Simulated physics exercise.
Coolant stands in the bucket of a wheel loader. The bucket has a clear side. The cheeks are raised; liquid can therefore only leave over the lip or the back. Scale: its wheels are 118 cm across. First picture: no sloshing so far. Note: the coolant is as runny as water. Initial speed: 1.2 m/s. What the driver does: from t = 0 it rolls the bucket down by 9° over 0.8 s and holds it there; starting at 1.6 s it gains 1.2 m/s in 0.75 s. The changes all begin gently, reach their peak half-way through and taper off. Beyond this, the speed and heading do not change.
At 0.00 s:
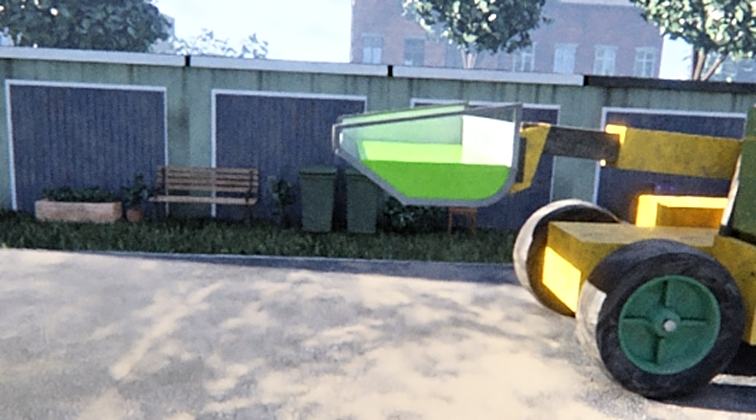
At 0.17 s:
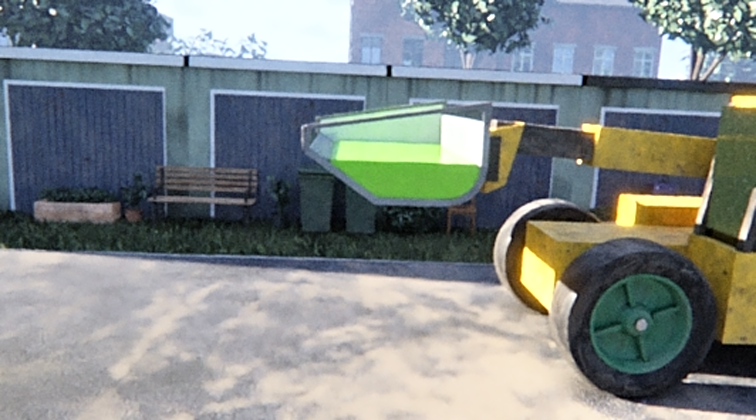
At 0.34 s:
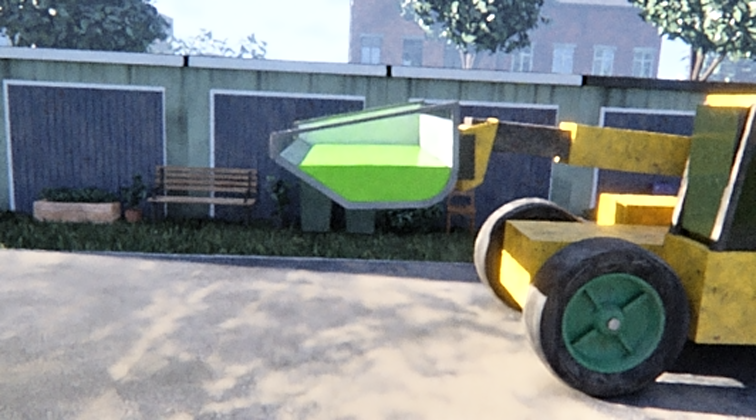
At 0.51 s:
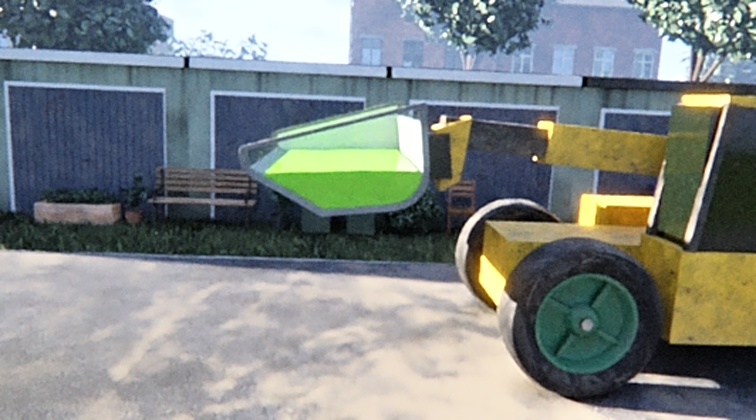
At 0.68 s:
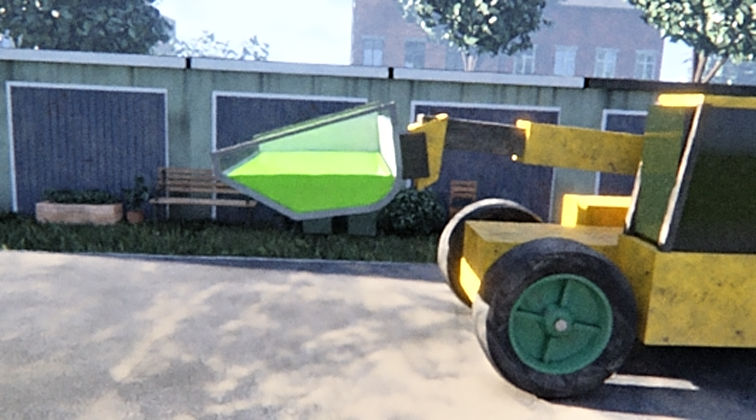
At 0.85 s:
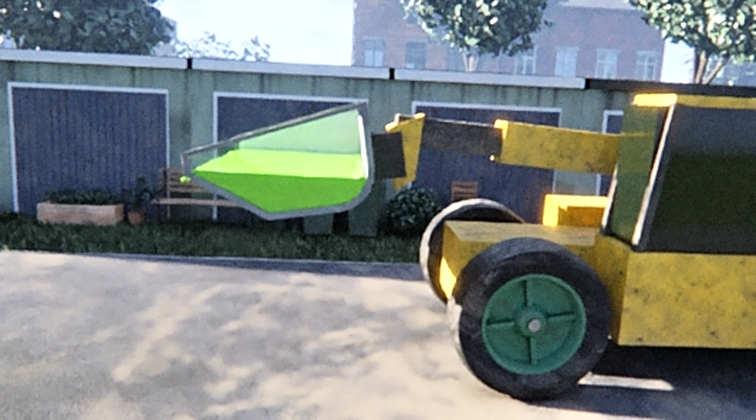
On a paved yard in front of a row of garages, a yellow loader rolled left, its clear-sided bucket of bright green liquid tipping slightly forward as the liquid shifted inside.
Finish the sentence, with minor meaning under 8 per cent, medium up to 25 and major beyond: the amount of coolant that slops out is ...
... major.
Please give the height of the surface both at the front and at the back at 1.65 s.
Front reads 26 centimetres, back reads 16 centimetres.
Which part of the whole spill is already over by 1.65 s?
I'd say some 20 percent by then.
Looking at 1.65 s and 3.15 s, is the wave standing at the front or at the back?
First time: Forward; second time: Forward.
Then, 1.65 s in, the bucket is at 9° forwards, the surface stands 26 cm on the front, 15 cm on the back; the loss stands at 9 per cent, over the front.
Then, 2.40 s in, the bucket is at 9° forwards, the surface stands 15 cm on the front, 33 cm on the back; the loss stands at 9 per cent, over the front.
Then, 3.15 s in, the bucket is at 9° forwards, the surface stands 22 cm on the front, 6 cm on the back; the loss stands at 29 per cent, over the front.
Then, 5.24 s in, the loss stands at 40 per cent, over the front, 168 of 424 litres.
